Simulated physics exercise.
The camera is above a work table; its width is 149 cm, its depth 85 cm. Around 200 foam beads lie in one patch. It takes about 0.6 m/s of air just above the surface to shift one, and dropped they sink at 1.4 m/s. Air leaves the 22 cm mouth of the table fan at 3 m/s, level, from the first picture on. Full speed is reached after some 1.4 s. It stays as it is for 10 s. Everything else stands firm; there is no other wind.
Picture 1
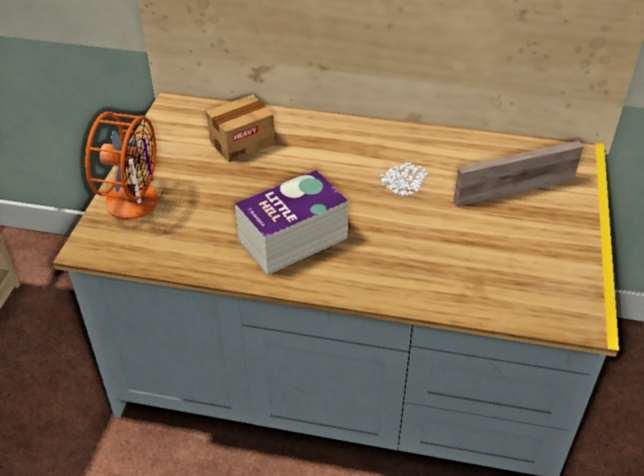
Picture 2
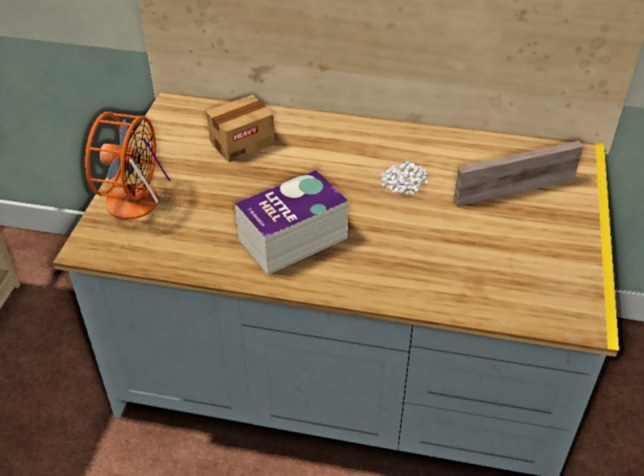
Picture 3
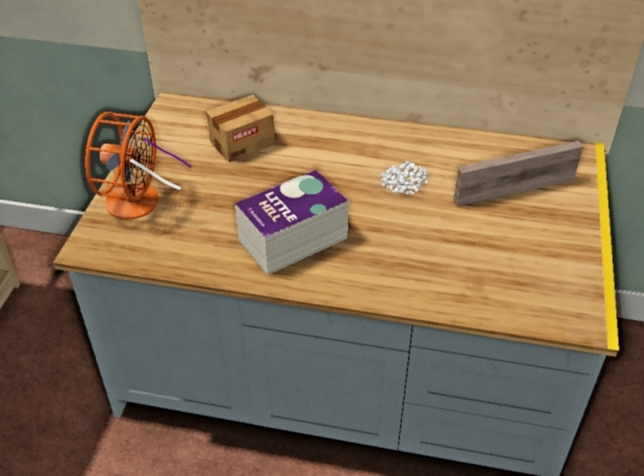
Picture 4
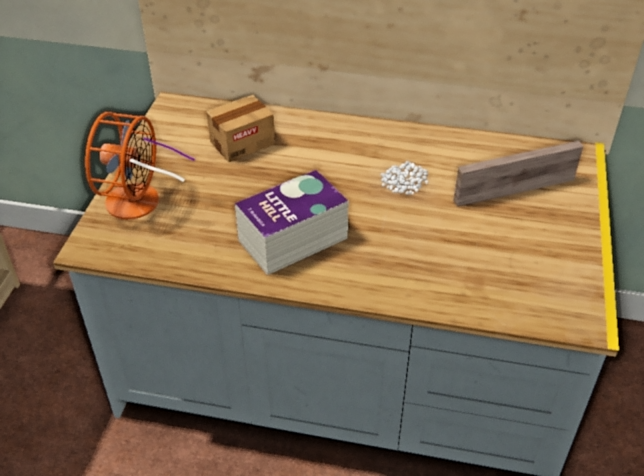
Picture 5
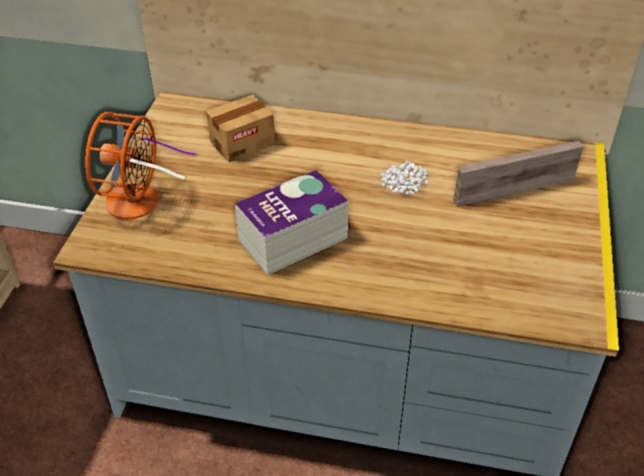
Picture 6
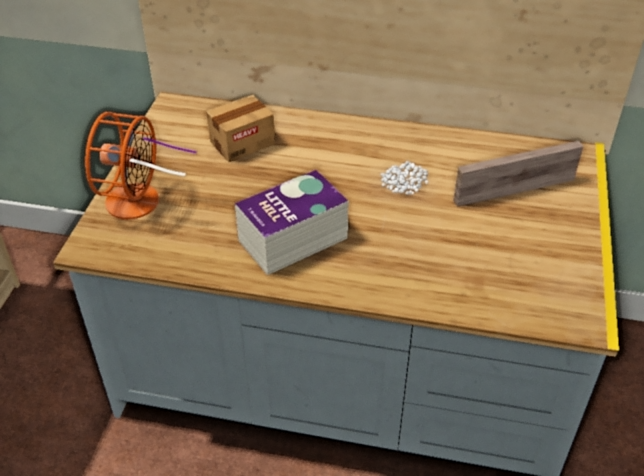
The clip opens on a wooden work table holding an orange fan at the left, a cardboard box, a thick purple book, a patch of white beads and a grey board. Ribbons on the fan lift and stream out to the right, then waver slightly, while the beads and everything else stay still.
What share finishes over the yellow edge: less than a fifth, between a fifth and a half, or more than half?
By then more than half are over the yellow edge.
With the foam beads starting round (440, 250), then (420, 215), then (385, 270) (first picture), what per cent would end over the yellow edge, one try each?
In turn about 100 %, 90 %, 70 %.
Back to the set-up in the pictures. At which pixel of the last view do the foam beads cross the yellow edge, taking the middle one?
Near (604, 152).
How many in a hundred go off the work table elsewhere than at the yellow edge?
Some 0 per cent.
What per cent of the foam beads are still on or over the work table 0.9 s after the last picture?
Some 100 per cent.
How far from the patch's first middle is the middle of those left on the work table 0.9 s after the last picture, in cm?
Roughly 15 cm.
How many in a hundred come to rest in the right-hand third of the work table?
Near 4 %.
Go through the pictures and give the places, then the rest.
In the first frame, the middle of the foam beads is near (402, 180), none has stirred yet and the mouth of the table fan is at (122, 156).
In the second frame, the middle of the foam beads is near (403, 180), none has stirred yet and the yellow edge is centred on (610, 234).
In the third frame, the middle of the foam beads is near (403, 180), none has stirred yet, the top of a board is at (522, 156) and the top of a book is at (292, 202).
In the fourth frame, the middle of the foam beads is near (403, 180) and none has stirred yet.
In the fifth frame, the middle of the foam beads is near (403, 180) and none has stirred yet.
In the sixth frame, the middle of the foam beads is near (403, 180) and none has stirred yet.
Then, 0.9 s after the last picture, 100 % are on the move or not yet settled, 0 % are over the yellow edge; the middle of those still in play is near (447, 173).
Then, 2.1 s after the last picture, 94 % are on the move or not yet settled, 20 % are over the yellow edge; the middle of those still in play is near (562, 147).
Then, 4.4 s after the last picture, 8 % are on the move or not yet settled, 92 % are over the yellow edge.
Then, 8.9 s after the last picture, at the end, 96 % are over the yellow edge.
